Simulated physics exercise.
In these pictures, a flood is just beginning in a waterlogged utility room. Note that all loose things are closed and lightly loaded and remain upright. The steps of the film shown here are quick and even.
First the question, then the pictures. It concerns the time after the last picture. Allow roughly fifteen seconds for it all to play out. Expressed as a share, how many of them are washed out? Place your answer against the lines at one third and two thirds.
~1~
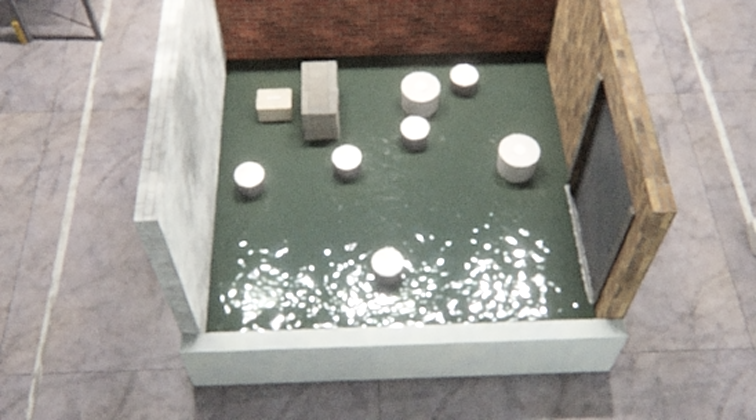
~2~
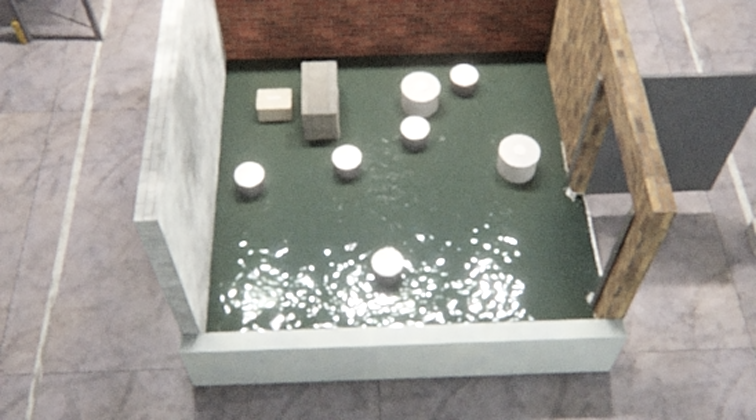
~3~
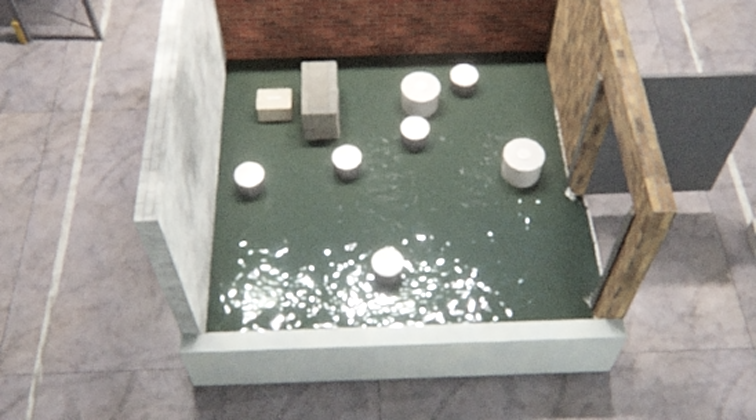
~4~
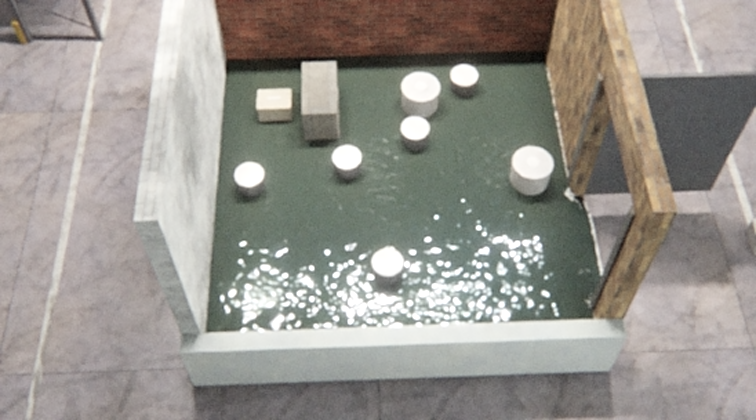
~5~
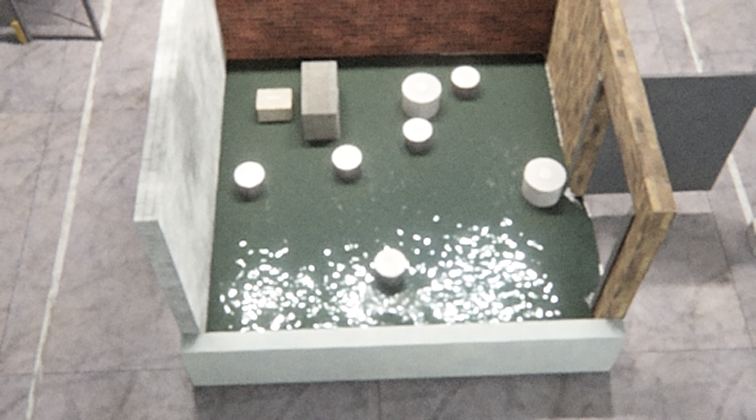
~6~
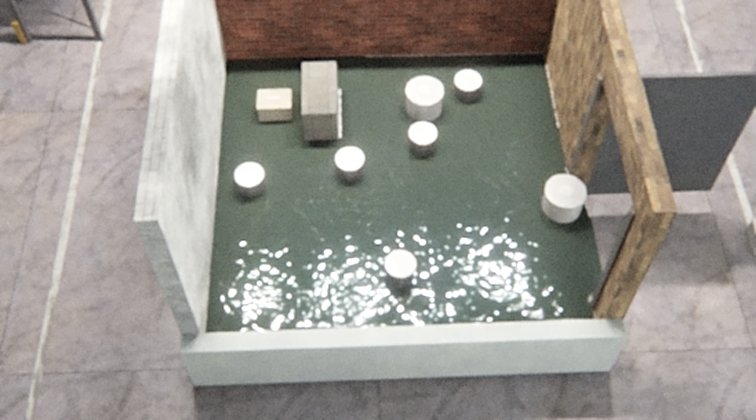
It sits at or past the two-thirds line.
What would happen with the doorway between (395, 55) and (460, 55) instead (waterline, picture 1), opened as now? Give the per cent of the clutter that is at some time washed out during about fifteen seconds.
60 per cent.
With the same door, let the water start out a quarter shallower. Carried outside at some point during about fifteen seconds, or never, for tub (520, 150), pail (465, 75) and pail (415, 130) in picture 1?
One by one: Leaves, leaves, leaves.
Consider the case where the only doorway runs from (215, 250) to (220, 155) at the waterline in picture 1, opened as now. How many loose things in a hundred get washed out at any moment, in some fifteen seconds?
Something like 60 percent.
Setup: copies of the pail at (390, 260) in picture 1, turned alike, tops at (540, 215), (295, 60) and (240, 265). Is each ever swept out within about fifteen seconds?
Taken in the given order, the three: Exits at some point, doesn't escape and doesn't escape.
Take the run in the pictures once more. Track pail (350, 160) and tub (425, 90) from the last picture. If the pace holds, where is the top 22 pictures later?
(506, 214) and (529, 186), approximately.
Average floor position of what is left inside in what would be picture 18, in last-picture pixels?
On the floor of the last picture, roughly (433, 189).
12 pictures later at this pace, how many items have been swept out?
That comes to 1.
A moment on, 1 of 8 are out; 7 afloat.
Next, 1 of 8 are out; 7 afloat.
Later, 3 of 8 are out; 5 afloat.
In the end, 6 of 8 are out; 2 afloat.
